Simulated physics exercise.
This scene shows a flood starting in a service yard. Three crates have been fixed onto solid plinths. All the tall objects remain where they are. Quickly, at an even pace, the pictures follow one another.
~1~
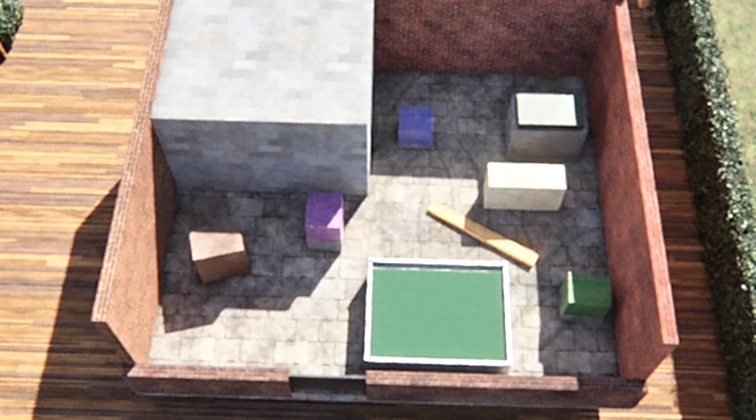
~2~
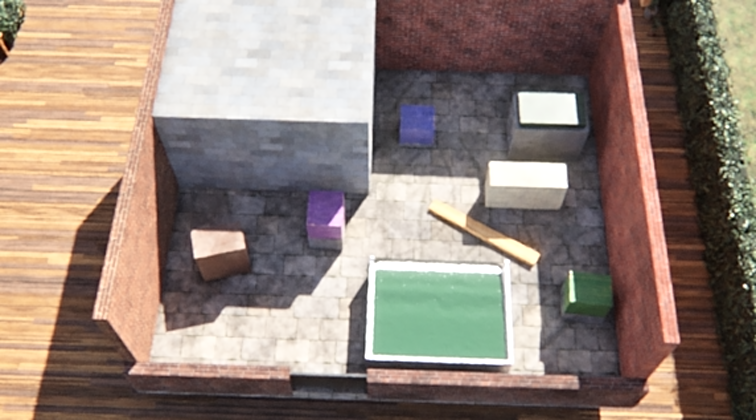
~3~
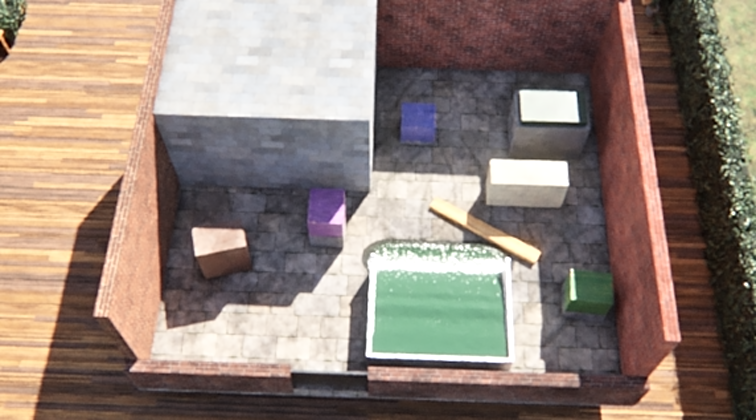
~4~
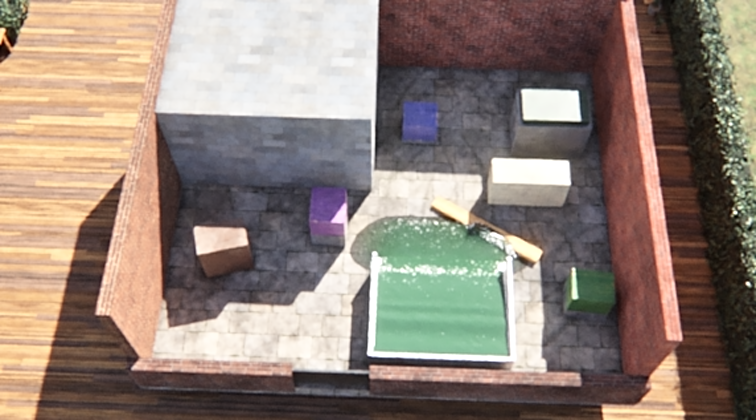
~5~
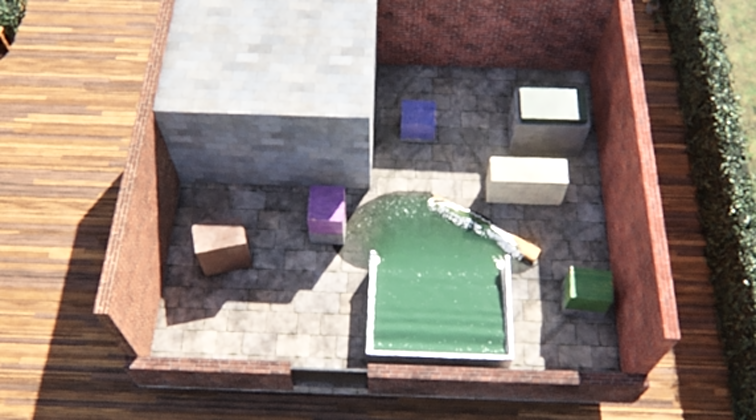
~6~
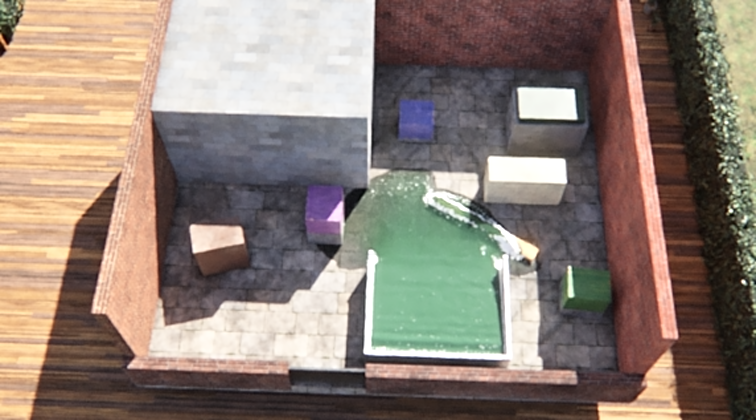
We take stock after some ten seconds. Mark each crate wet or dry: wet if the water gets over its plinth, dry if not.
Blue crate wet, purple crate dry, green crate dry.
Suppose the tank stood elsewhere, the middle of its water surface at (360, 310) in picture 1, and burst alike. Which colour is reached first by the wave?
Answer: The purple-painted one.
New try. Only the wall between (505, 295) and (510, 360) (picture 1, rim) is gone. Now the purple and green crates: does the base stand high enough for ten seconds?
Note - purple remains untouched, green goes wet.
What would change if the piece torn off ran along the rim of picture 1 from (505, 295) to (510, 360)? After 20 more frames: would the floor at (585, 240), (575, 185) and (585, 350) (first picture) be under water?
Read off point by point, the answer is soaking, soaking, soaking.
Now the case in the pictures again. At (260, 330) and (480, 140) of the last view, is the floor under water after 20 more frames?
Result, in sequence: Unwetted; waterlogged.
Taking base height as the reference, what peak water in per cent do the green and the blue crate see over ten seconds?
About 60 % and 360 %.
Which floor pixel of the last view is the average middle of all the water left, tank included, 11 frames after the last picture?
I'd say near (438, 227).
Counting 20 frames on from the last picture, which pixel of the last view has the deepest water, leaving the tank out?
Somewhere around (379, 78).
A moment on, water covers 30 % of the floor; the blue crate water round its plinth, the purple crate water round its plinth, the green crate water round its plinth.
Next, water covers 45 % of the floor; the blue crate water round its plinth, the purple crate water round its plinth, the green crate water round its plinth.
Then, water covers 65 % of the floor; the blue crate water round its plinth, the purple crate water round its plinth, the green crate water round its plinth.
Later, water covers 80 % of the floor; the blue crate water round its plinth, the purple crate water round its plinth, the green crate water round its plinth.
In the end, water covers 95 % of the floor; the blue crate was topped, the purple crate stayed above the water, the green crate stayed above the water.
